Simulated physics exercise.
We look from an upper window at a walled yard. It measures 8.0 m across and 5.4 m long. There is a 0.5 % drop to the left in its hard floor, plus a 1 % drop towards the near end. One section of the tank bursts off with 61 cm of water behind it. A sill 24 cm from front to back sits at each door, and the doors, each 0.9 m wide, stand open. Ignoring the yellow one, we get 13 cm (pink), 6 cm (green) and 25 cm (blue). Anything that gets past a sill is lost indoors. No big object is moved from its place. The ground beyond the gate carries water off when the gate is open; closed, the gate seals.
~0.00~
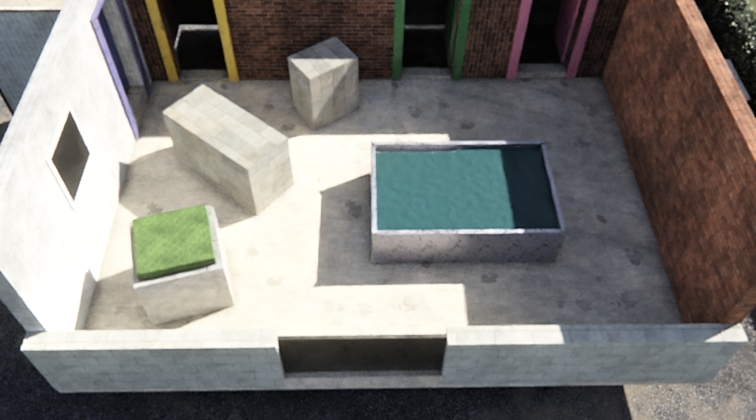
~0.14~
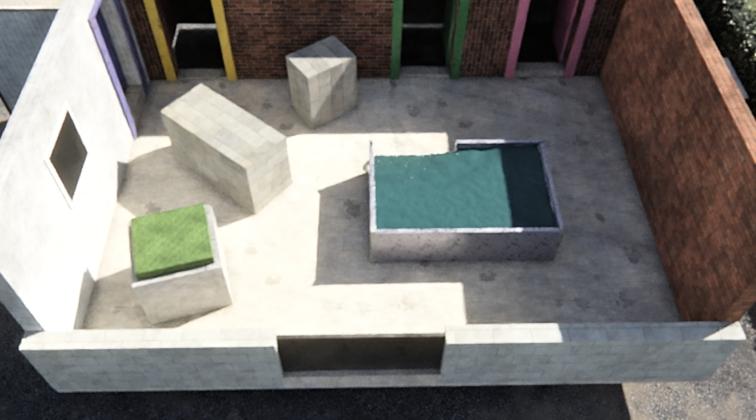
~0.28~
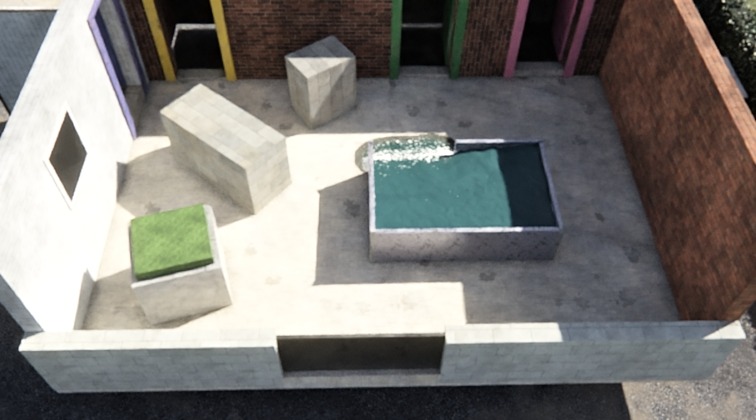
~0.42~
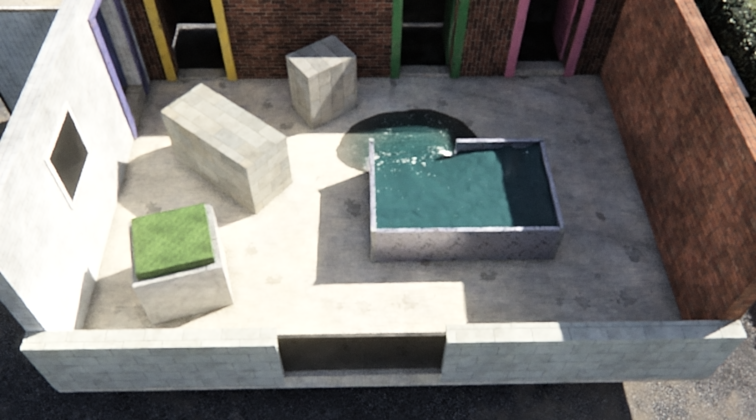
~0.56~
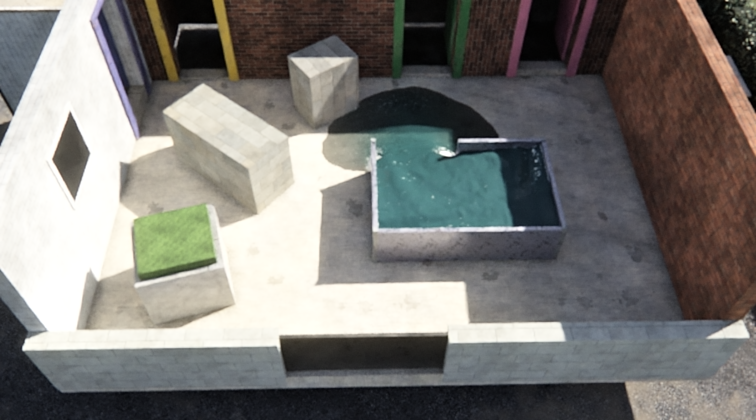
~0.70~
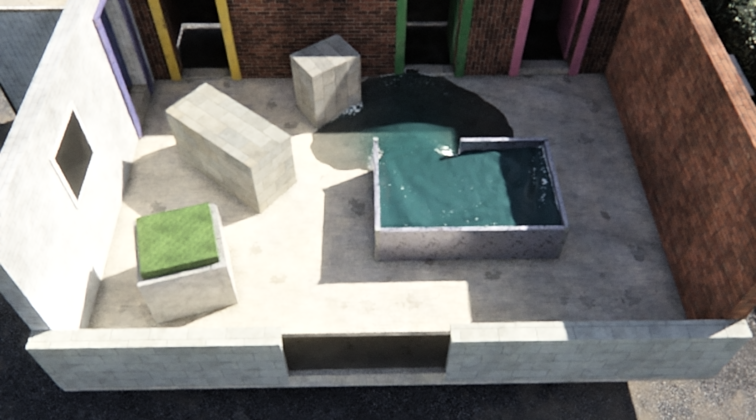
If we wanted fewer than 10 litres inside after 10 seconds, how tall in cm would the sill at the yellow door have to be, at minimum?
It would need to be around 7.5 cm tall.
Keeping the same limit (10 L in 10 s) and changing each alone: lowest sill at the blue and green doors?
You'd want some 14.5 cm at blue and some 29 cm at green.
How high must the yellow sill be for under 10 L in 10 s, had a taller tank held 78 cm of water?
A step of about 10.5 cm does it.
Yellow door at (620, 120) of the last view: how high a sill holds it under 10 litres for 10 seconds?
About 10.5 cm.
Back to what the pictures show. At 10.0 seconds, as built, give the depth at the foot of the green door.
About 5.5 cm.
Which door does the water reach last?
The blue one comes last.
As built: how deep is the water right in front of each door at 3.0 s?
Pink door 6 cm, green door 22 cm, yellow door 3 cm, blue door 17 cm.
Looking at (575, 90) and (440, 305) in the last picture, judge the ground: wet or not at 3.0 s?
First soaked, then untouched.
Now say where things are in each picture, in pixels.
The first picture shows the tank at (463, 188) is whole and still, 61 cm deep; the yellow door at (193, 34) is dry.
In the second picture, the front is at a hidden place, 0.3 m from the gap on the far side; 0.3 m2 of floor is wet, 61 cm left at the back.
In the third picture, water pours out on the far side and has run 0.8 m, to (424, 138); about 10 cm deep outside, 61 cm at the back.
In the fourth picture, the front is at (398, 115), 1.3 m from the gap on the far side; 2.2 m2 of floor is wet, 61 cm left at the back.
In the fifth picture, the gap is on the far side, the front 1.9 m out at (412, 90); the back of the tank holds 59 cm.
In the sixth picture, water pours out on the far side and has run 2.3 m, to (406, 73); about 6 cm deep outside, 52 cm at the back; the yellow door at (196, 32), 4.2 m from the gap, is still 2.5 m from the nearest water.
After 1.4 s water covers 15 % of the floor, deepest (37 cm) near (369, 83); it has not reached the yellow door.
After 3.0 s water covers 35 % of the floor, deepest (28 cm) near (379, 83); 3 cm at the yellow door, 0 litres in over its 5 cm sill.
After 10.0 s water covers 95 % of the floor, deepest (10 cm) near (638, 352); 5 cm at the yellow door, 27 litres in over its 5 cm sill.
At the yellow door as built, the water arrived by 2.1 s and peaked near 10 cm at 5.2 s.
With a sill of 6.5 cm, 14 litres would have come in within the 10 s; with 8.5 cm, 6 litres. So under 10 litres takes about 7.5 cm.
